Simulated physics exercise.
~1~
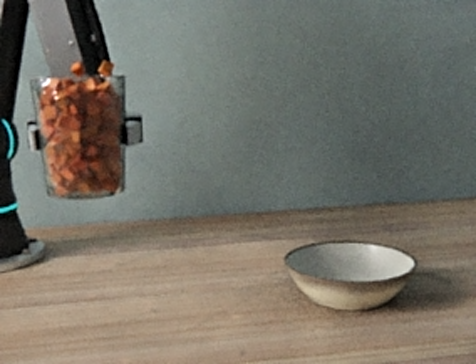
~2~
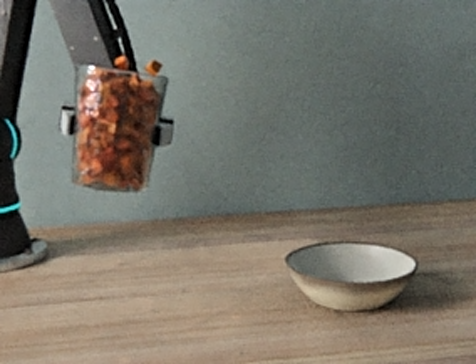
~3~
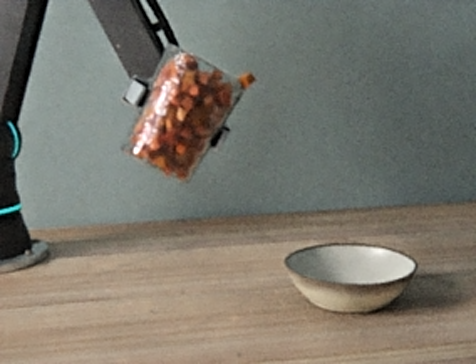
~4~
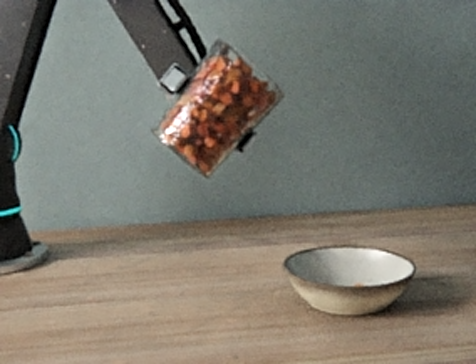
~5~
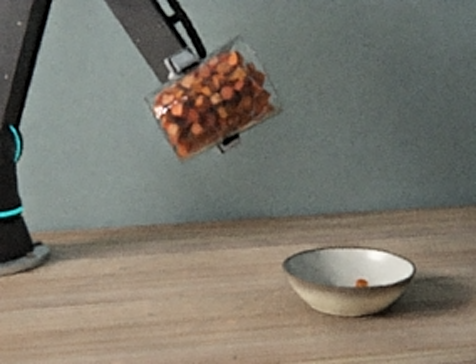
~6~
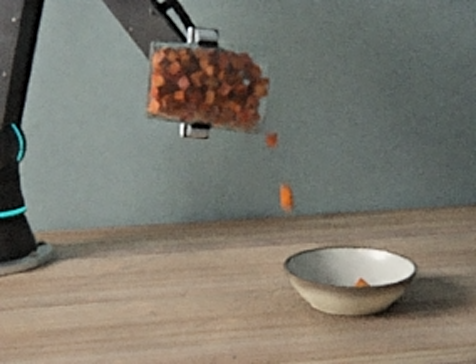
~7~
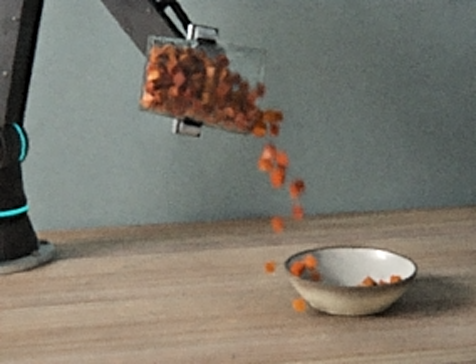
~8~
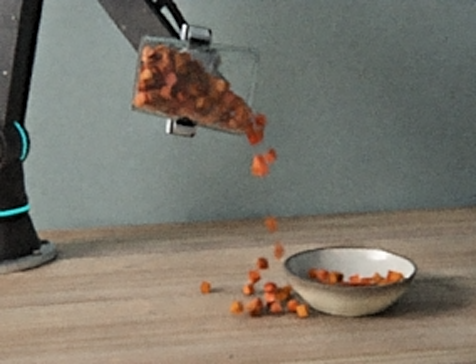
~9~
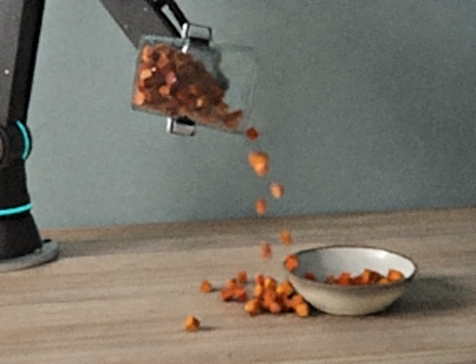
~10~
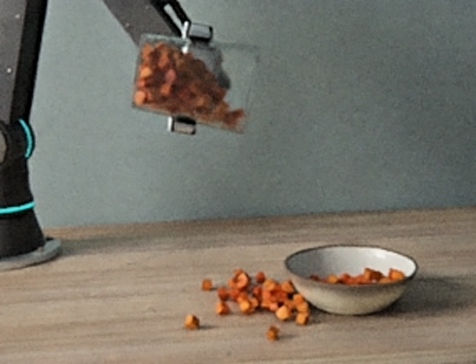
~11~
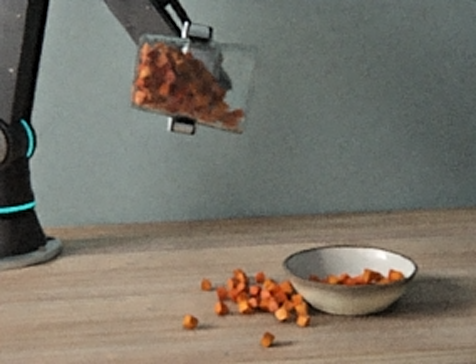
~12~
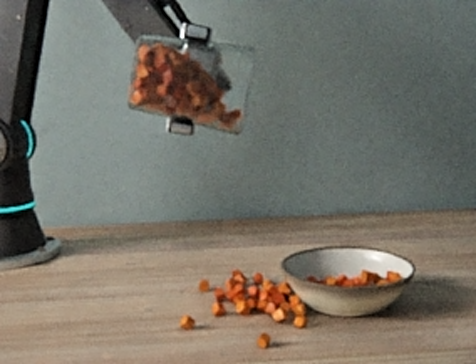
On a wooden table, a robot arm carries a clear beaker of orange vegetable dice right, tipping it toward a bowl; pieces tumble out, some landing in the bowl and others scattering beside it, before the flow stops with many dice still in the tilted beaker.
